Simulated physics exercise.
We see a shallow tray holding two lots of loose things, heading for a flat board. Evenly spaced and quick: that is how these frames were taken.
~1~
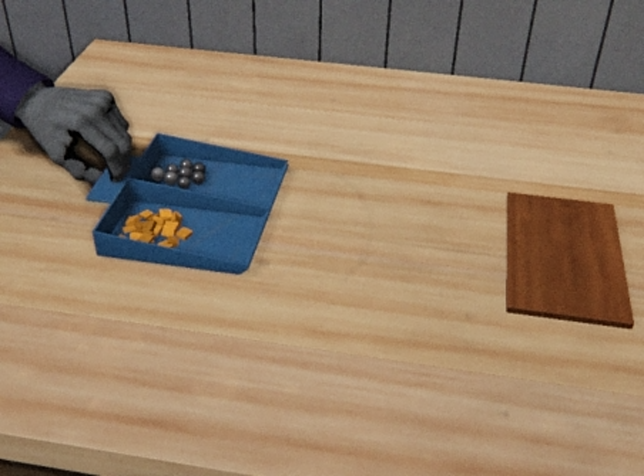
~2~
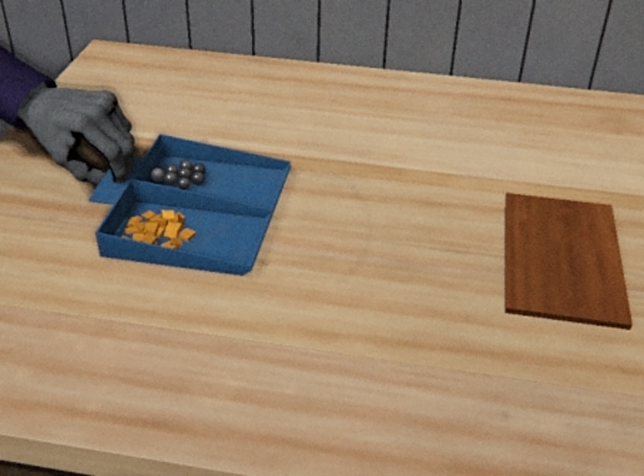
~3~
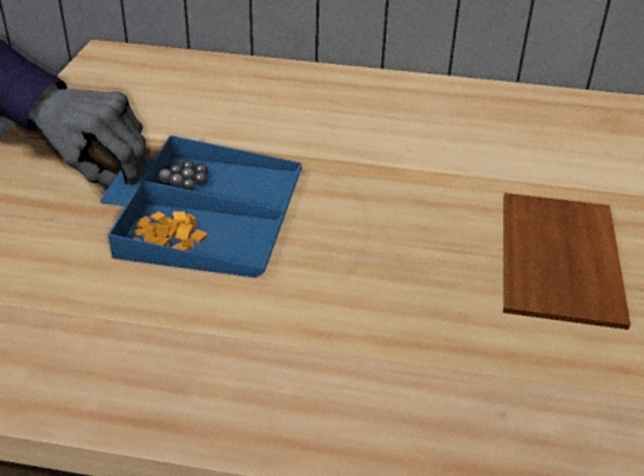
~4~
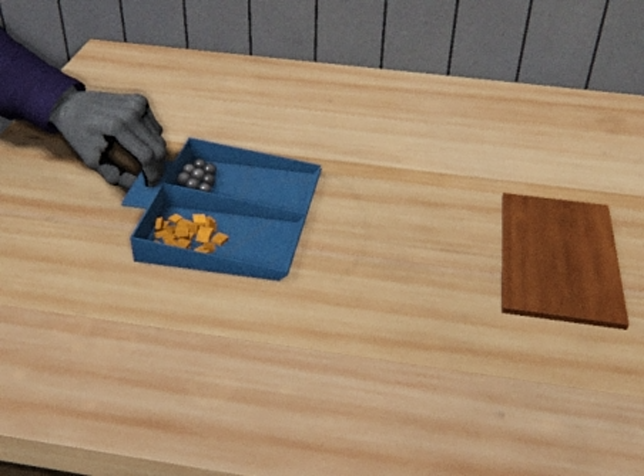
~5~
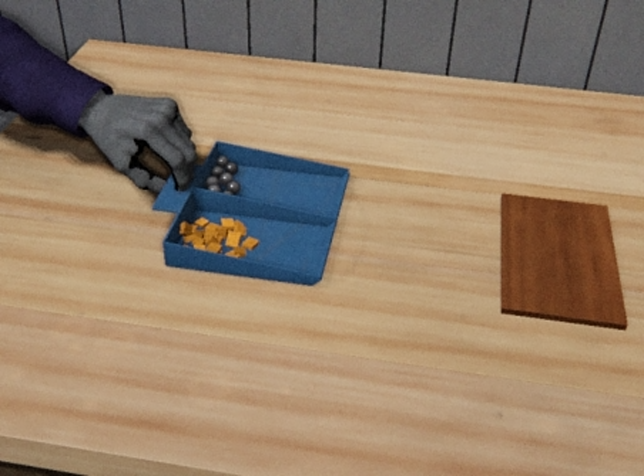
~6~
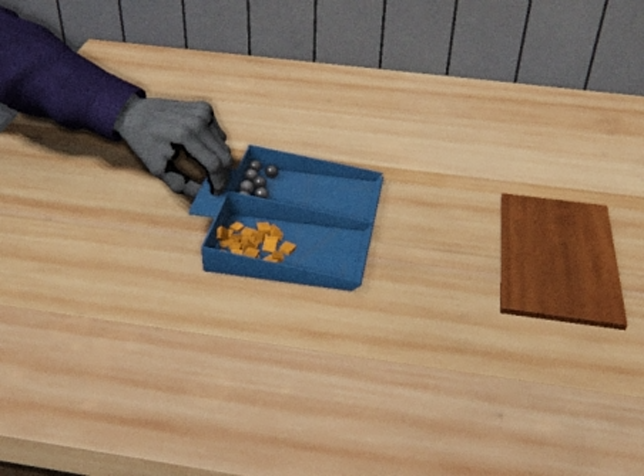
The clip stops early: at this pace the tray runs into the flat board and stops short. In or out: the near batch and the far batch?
The near batch stays put, while the far batch spills some.
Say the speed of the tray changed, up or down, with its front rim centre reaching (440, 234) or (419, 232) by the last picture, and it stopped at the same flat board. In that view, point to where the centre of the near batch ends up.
Lab note: Final centre roughly (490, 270) at the first pace, roughly (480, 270) at the second.
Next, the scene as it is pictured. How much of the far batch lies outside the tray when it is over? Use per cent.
Near 60 %.
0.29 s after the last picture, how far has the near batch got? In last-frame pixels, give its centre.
The centre sits around (447, 270).
Then, 0.10 s on from there, tray still sliding, front rim near (439, 234); near batch all inside; far batch all inside.
Then, 0.29 s on from there, tray stopped at the flat board; near batch all inside, moved towards the front rim; far batch all inside, moved towards the front rim.
Then, 0.50 s on from there, tray stopped at the flat board; near batch all inside, moved towards the front rim; far batch near half out of the tray.
In the end, tray stopped at the flat board; near batch all inside, moved towards the front rim; far batch near two thirds out of the tray.
